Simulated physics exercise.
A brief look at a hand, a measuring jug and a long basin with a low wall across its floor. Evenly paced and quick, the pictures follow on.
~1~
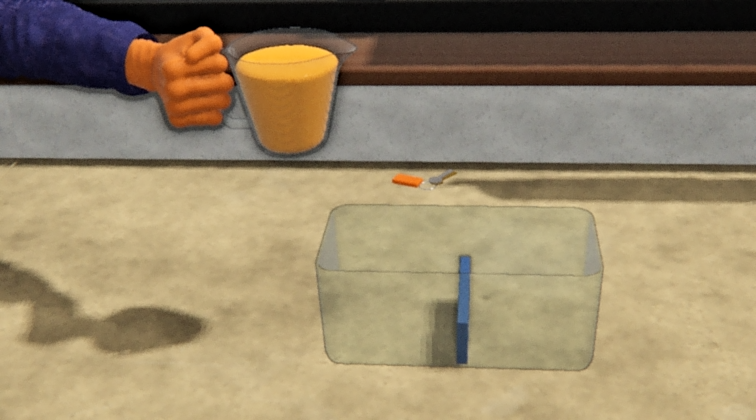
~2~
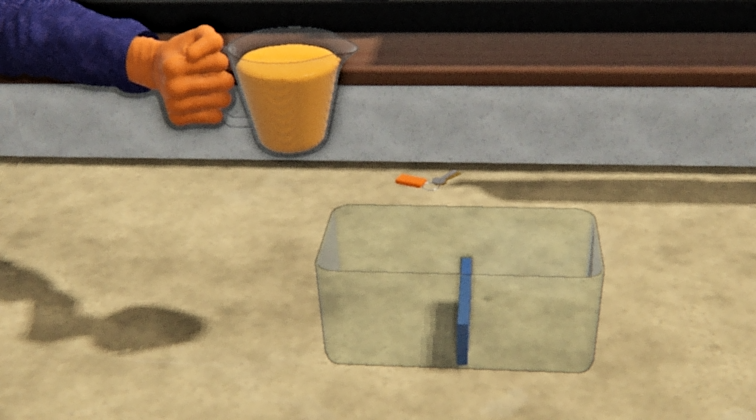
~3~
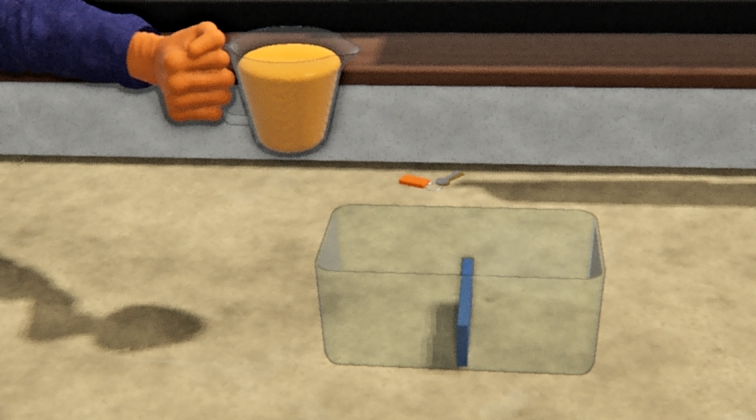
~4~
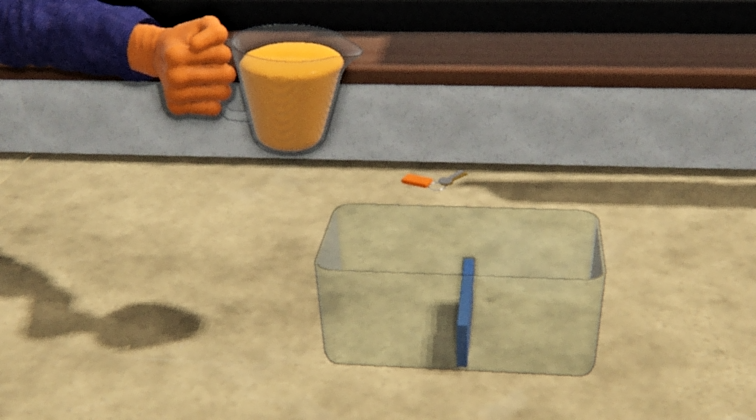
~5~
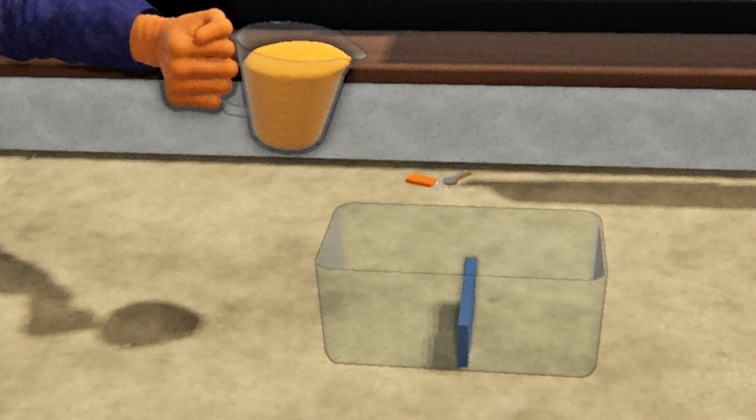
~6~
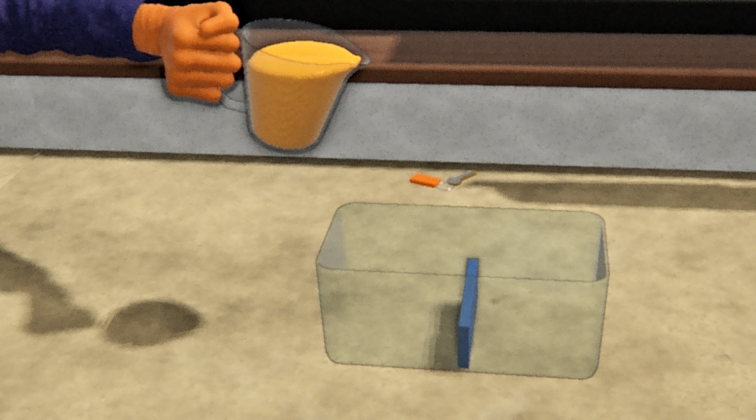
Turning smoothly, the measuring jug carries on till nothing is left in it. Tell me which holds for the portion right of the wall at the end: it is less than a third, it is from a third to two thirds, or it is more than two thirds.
Once it settles, the part right of the wall is below a third, I'd say.
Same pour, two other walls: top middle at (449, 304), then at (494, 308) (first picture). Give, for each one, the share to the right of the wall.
Record: Case 1 near 30 %, case 2 near 10 %.
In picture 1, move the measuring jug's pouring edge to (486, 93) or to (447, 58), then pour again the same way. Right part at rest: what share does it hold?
Roughly 95 in a hundred the first time and 95 in a hundred the second.
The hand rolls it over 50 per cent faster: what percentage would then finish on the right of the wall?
Roughly 5 percent.
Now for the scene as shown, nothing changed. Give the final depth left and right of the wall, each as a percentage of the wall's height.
I'd put the left at about 40 and the right at about 0.
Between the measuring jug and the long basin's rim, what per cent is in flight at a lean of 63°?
It's close to 20 percent.
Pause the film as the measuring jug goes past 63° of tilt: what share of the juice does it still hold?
Roughly 65 percent.
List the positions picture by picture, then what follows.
In the first picture, tilt 0°; pouring edge (358, 47); surface from (237, 60) to (339, 59); the long basin's rim runs from (324, 237) to (597, 242); the wall's top is at (464, 289).
In the second picture, tilt 1°; pouring edge (359, 48); surface from (238, 58) to (340, 59).
In the third picture, tilt 2°; pouring edge (361, 49); surface from (239, 57) to (342, 59).
In the fourth picture, tilt 5°; pouring edge (363, 51); surface from (242, 56) to (344, 59).
In the fifth picture, tilt 9°; pouring edge (368, 55); surface from (247, 55) to (352, 57).
In the sixth picture, tilt 13°; pouring edge (372, 61); surface from (250, 56) to (360, 59).
A moment on, the measuring jug is tipped part way and 65 per cent is still to pour, 14 is left of the wall and 0 right of it.
Next, the measuring jug is tipped on its side and 10 per cent is still to pour, 73 is left of the wall and 2 right of it.
Then the measuring jug is tipped right over and 0 per cent is still to pour, 94 is left of the wall and 4 right of it.
Later the measuring jug is tipped right over and 0 per cent is still to pour, 94 is left of the wall and 4 right of it.
In the end 94 per cent lies left of the wall, 4 right of it and 3 outside.
